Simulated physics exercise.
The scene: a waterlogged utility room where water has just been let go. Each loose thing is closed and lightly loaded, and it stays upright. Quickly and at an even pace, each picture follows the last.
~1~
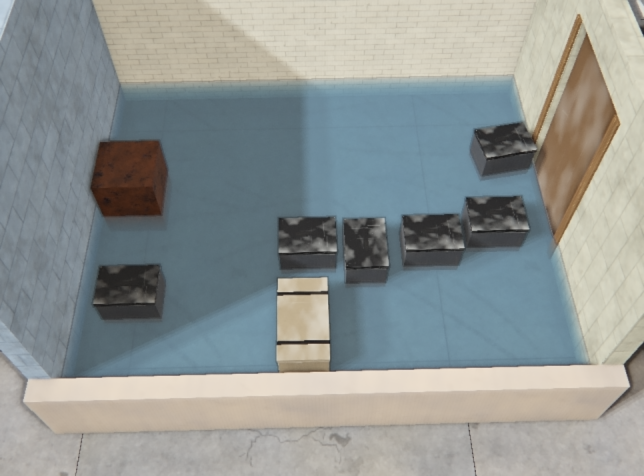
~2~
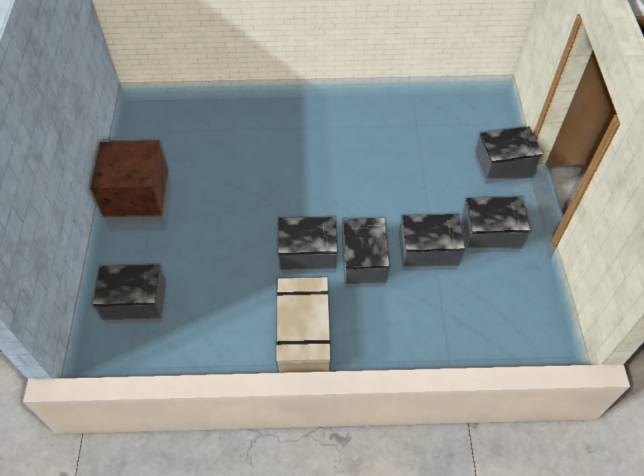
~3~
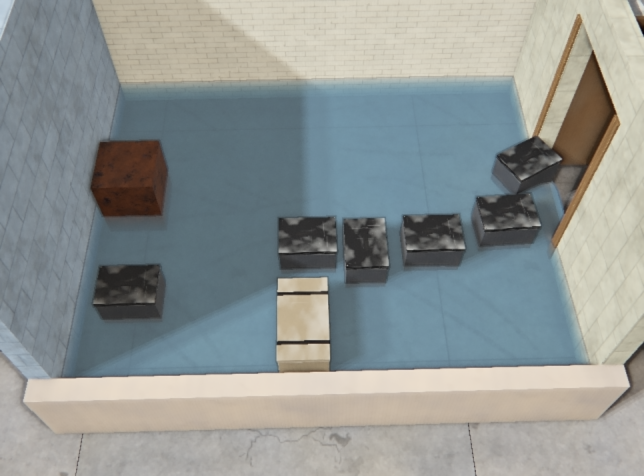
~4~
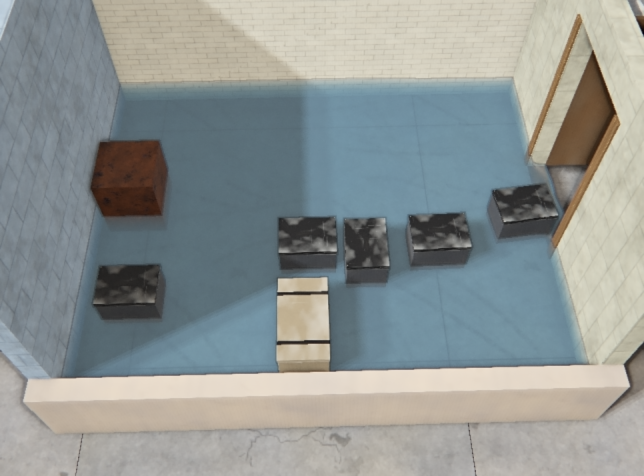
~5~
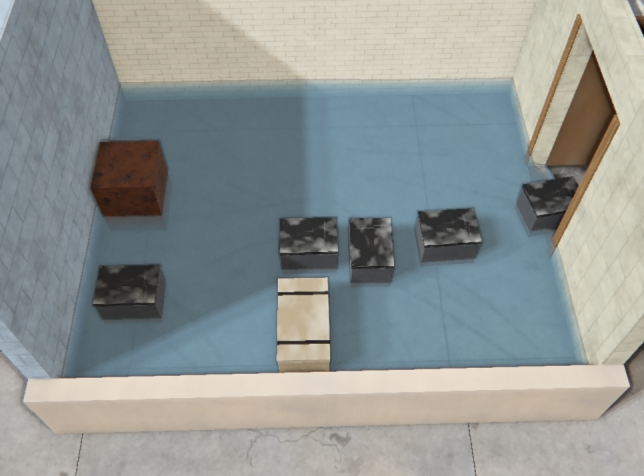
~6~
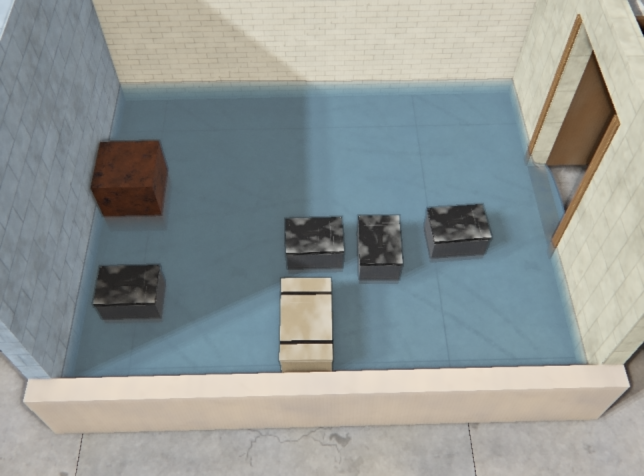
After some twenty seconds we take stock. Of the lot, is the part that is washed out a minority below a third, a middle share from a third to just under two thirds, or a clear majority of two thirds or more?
Two thirds plus.
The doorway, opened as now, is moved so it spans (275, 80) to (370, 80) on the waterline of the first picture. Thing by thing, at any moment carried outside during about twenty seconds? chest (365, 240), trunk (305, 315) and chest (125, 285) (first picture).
Lost; retained; retained.
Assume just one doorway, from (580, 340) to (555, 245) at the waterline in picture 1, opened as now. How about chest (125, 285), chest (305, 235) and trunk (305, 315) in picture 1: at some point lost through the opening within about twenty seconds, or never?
In sequence - stays put, departs, departs.
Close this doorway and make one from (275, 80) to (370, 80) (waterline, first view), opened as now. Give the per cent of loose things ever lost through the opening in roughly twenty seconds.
It works out to some 60 in a hundred.
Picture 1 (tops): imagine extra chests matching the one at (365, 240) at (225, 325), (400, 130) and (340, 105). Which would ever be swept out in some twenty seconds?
As listed: No, washed out, carried outside.
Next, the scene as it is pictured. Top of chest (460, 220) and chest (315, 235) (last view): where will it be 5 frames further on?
Roughly (535, 200) and (364, 230).
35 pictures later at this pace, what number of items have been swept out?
The count is 5.
A moment on, 2 of 7 are out; 5 afloat.
Next, 4 of 7 are out; 3 afloat.
Later, 5 of 7 are out; 2 afloat.
In the end, 6 of 7 are out; 1 afloat.
